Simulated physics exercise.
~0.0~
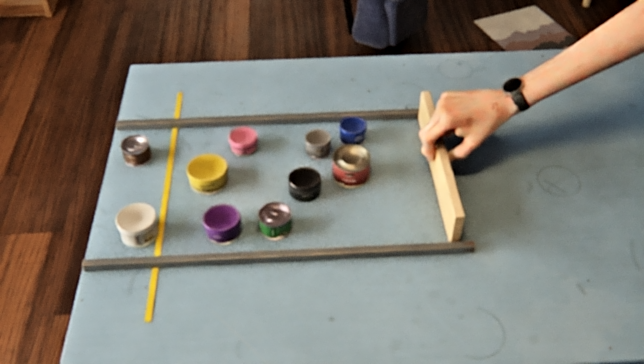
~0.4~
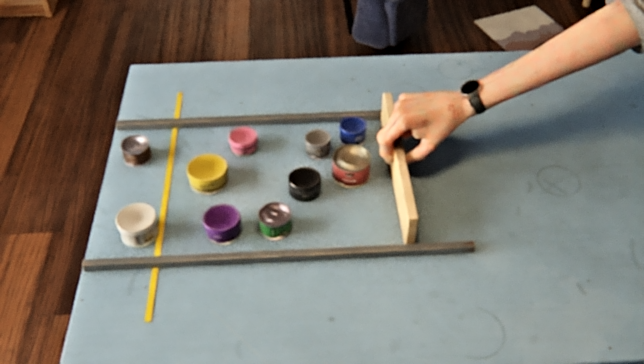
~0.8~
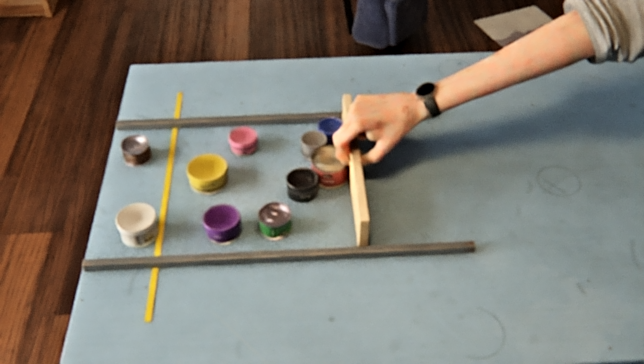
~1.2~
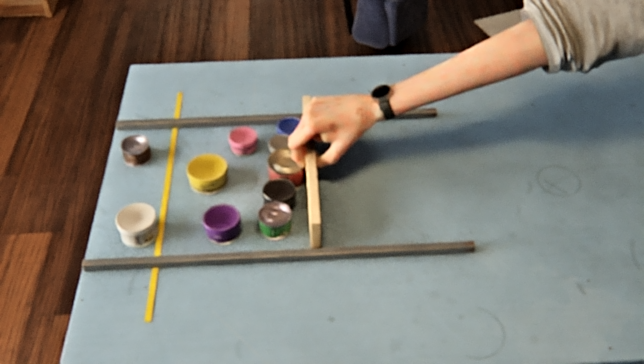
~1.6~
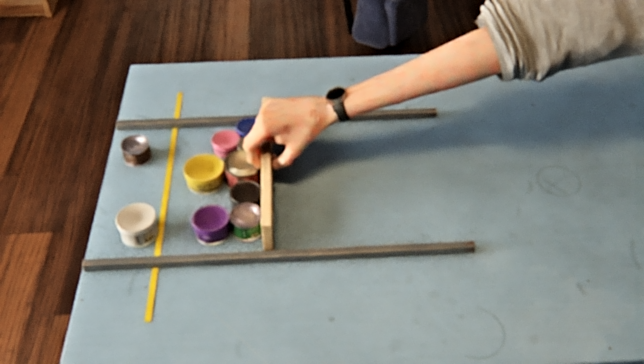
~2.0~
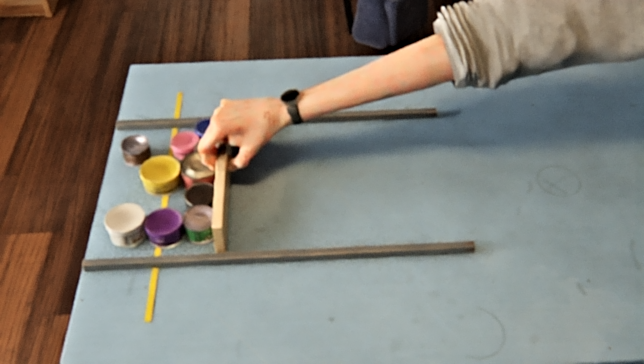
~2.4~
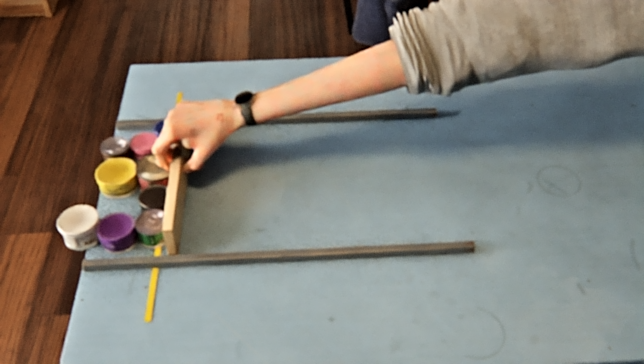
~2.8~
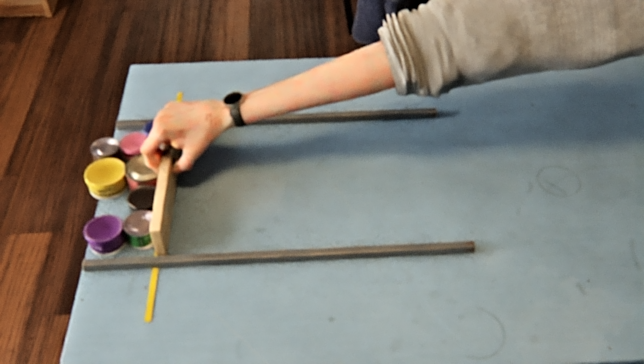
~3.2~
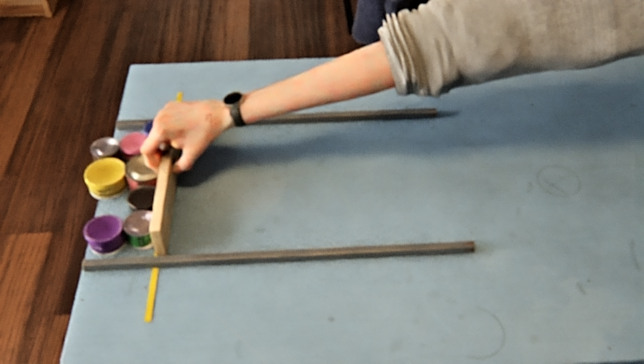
A hand sweeps small pots left with a board until the white one falls off.
